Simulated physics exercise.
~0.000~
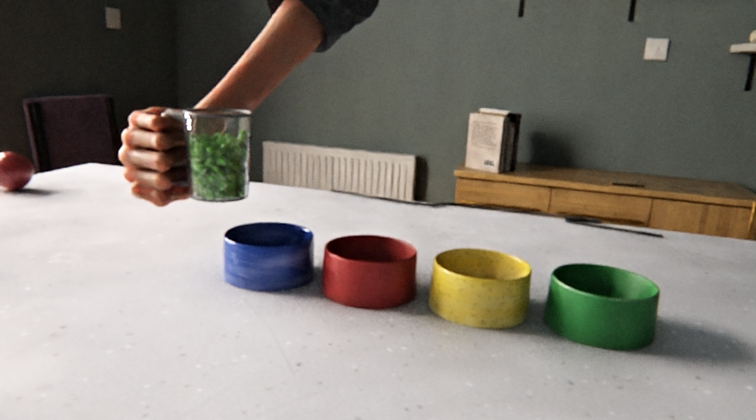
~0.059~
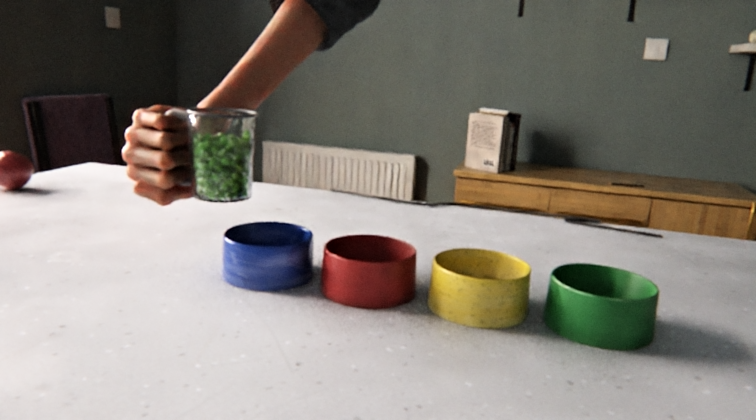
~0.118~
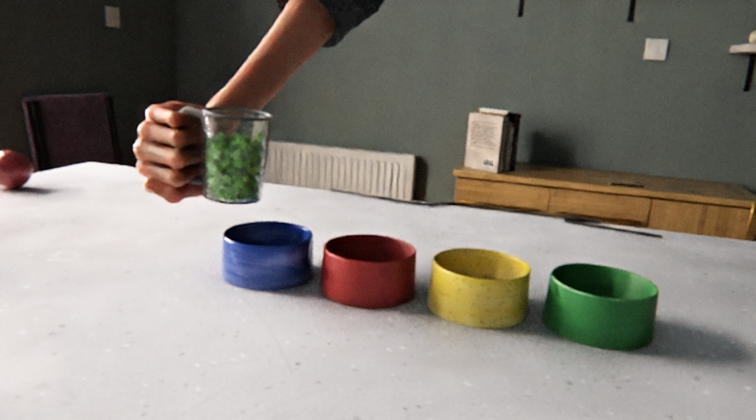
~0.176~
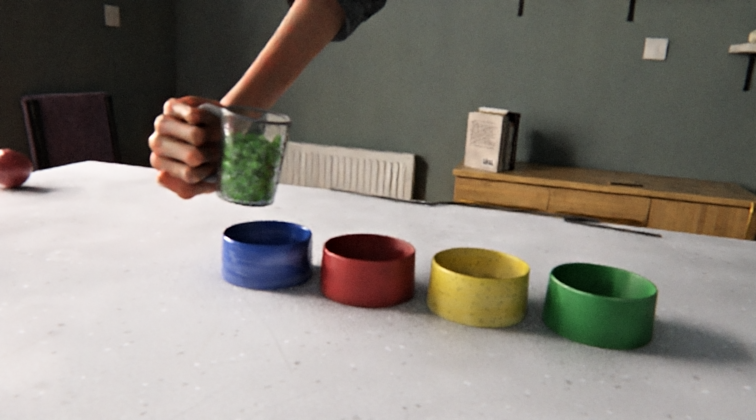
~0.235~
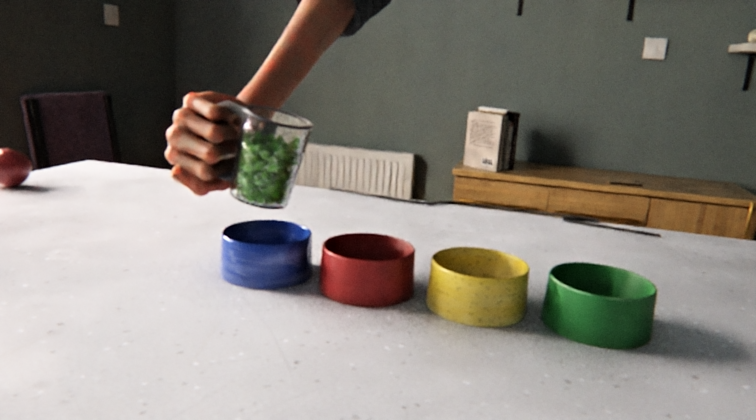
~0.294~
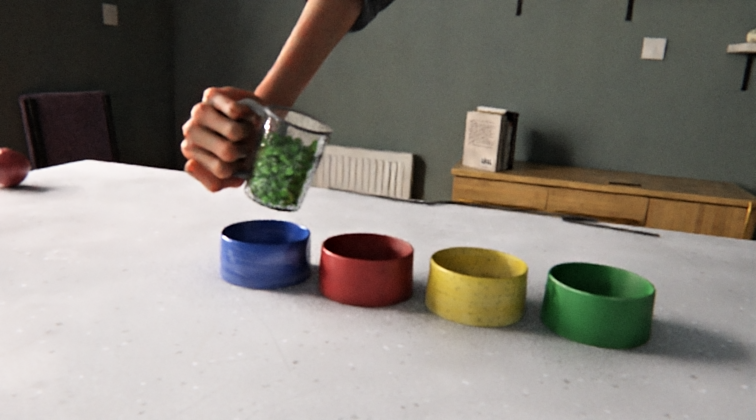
A hand at the upper left, its forearm reaching down from a dark sleeve, grips a clear cup of green pieces above a pale speckled table, seen from slightly above in a grey-walled room. Blue, red, yellow and green dishes stand in a row from left to right, before a white radiator and wooden cabinet. The hand moves the cup a short way right, tilting it rightward over the blue dish, while the view stays almost still.
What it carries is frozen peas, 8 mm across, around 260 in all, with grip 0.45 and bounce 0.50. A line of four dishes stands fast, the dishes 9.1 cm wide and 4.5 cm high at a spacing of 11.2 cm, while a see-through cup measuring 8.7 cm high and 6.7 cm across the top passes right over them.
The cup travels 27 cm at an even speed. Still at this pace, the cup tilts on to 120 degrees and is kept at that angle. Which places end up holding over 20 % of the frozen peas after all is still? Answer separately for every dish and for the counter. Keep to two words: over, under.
Red dish: Within a fifth; blue dish: Within a fifth; green dish: Within a fifth; yellow dish: Beyond a fifth; counter: Beyond a fifth.
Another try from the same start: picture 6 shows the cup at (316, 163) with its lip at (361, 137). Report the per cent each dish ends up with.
In the end red holds 0, blue holds 0, green holds 10, yellow holds 40.
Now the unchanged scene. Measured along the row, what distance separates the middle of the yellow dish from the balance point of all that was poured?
Some 5 centimetres out on the right-hand side of that dish.
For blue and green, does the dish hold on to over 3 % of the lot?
Checking blue: It falls short; checking green: It clears.
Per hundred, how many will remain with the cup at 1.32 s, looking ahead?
My estimate is about 95 per cent.
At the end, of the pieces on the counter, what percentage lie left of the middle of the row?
Share: About 0 in a hundred.
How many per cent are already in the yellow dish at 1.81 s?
Close to 35 percent of the load.
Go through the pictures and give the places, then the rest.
In the first picture, cup at (219, 155), tilt 0 degrees, lip at (248, 115), moved 0.0 cm; middle of the pieces at (216, 166); blue dish at (269, 234); red dish at (371, 249); yellow dish at (482, 264); green dish at (604, 281).
In the second picture, cup at (222, 155), tilt 1 degrees, lip at (253, 116), moved 0.5 cm; middle of the pieces at (220, 166).
In the third picture, cup at (235, 156), tilt 5 degrees, lip at (268, 119), moved 2.0 cm; middle of the pieces at (231, 167).
In the fourth picture, cup at (252, 157), tilt 9 degrees, lip at (288, 123), moved 3.9 cm; middle of the pieces at (247, 168).
In the fifth picture, cup at (269, 158), tilt 14 degrees, lip at (309, 128), moved 5.9 cm; middle of the pieces at (263, 169).
In the sixth picture, cup at (286, 160), tilt 18 degrees, lip at (329, 133), moved 7.9 cm; middle of the pieces at (280, 170); blue dish at (266, 232); red dish at (368, 247); yellow dish at (479, 263); green dish at (601, 280). Its pace works out near 80 degrees a second; the hand travels 34 cm a second.
After 0.91 s, tilt 66 degrees; cup holds 100 %.
After 1.32 s, tilt 98 degrees; cup holds 95 %, green 5 %.
After 1.81 s, tilt 120 degrees; cup holds 5 %, green 5 %, yellow 35 %.
By 2.6 s all is still; red 0 %, blue 0 %, green 5 %, yellow 35 %, counter 60 %.
